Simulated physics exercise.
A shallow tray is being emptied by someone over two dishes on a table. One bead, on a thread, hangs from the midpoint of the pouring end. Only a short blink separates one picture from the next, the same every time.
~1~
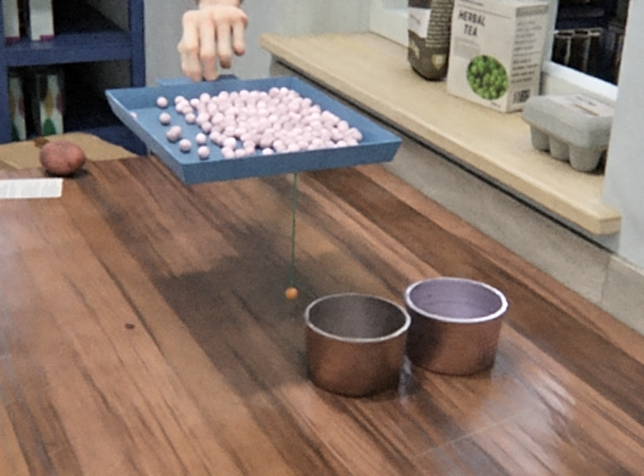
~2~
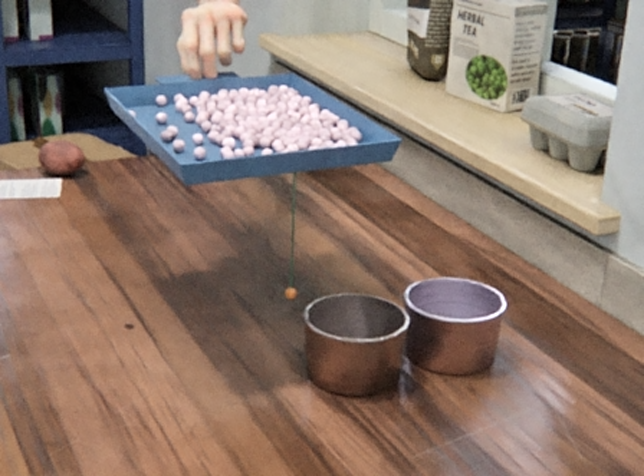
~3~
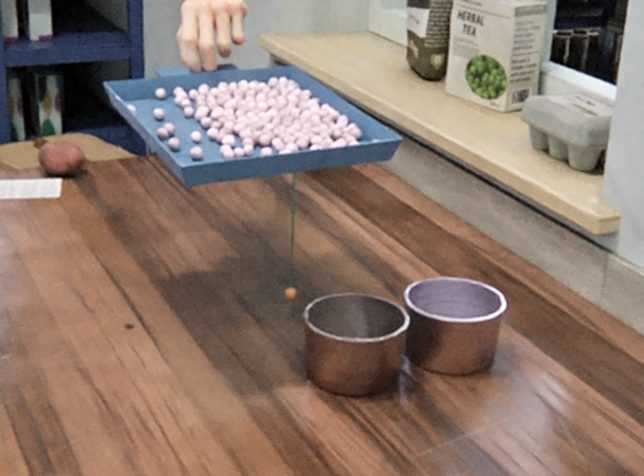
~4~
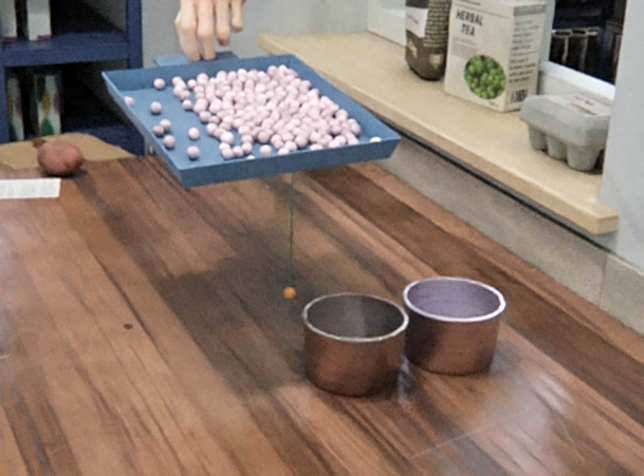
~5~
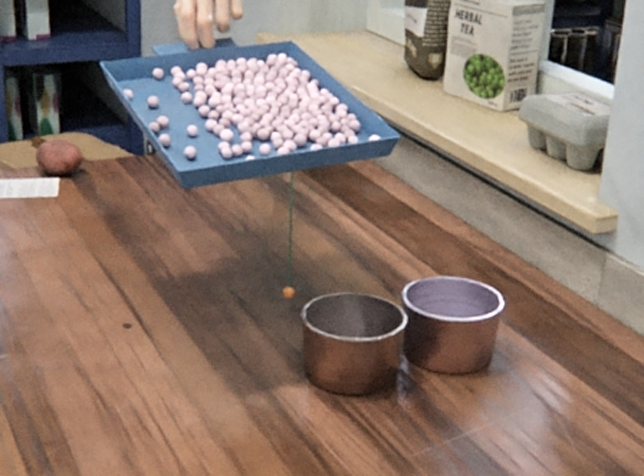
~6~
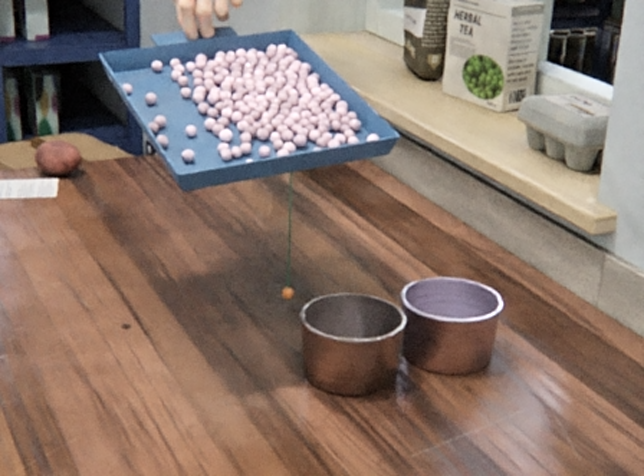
A room with a wooden table, a pale ledge and a blue shelf behind it is seen from slightly above by a nearly still camera. A hand at the top holds a blue tray of pale pink beads, an orange bead hanging beneath on a thread, with two metallic dishes to the lower right. The hand rises slightly, gradually tilting the tray forward, and the pink beads shift slightly.
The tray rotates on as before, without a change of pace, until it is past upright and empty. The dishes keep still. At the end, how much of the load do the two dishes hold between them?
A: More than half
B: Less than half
The answer is B.
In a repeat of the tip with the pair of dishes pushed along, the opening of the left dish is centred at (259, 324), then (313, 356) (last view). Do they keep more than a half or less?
For the two places in order: A minority share, a minority share.
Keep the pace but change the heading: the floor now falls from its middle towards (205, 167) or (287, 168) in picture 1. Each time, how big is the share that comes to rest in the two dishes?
Roughly 0 percent, then 30 percent.
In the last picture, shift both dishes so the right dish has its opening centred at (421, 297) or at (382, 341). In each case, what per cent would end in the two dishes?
About 10 and 20 per cent.
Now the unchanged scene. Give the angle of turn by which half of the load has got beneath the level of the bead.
80 degrees.
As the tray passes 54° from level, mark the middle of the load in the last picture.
At about (256, 144).
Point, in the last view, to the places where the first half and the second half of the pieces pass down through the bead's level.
First close to (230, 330), next close to (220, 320).
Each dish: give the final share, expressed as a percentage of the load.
Left dish around 10, right dish around 0, both in a hundred.
Soon after the last picture, tray tipped steeply; nearly all on the tray; a stray few outside both; a small part in the air.
A little later, tray tipped right over; a small part on the tray; a small part in the left dish; most outside both; a small part in the air.
Later still, tray tipped past a quarter turn; a small part in the left dish; nearly all outside both.
By the end, tray tipped past a quarter turn; a small part in the left dish; none in the right dish; nearly all outside both.
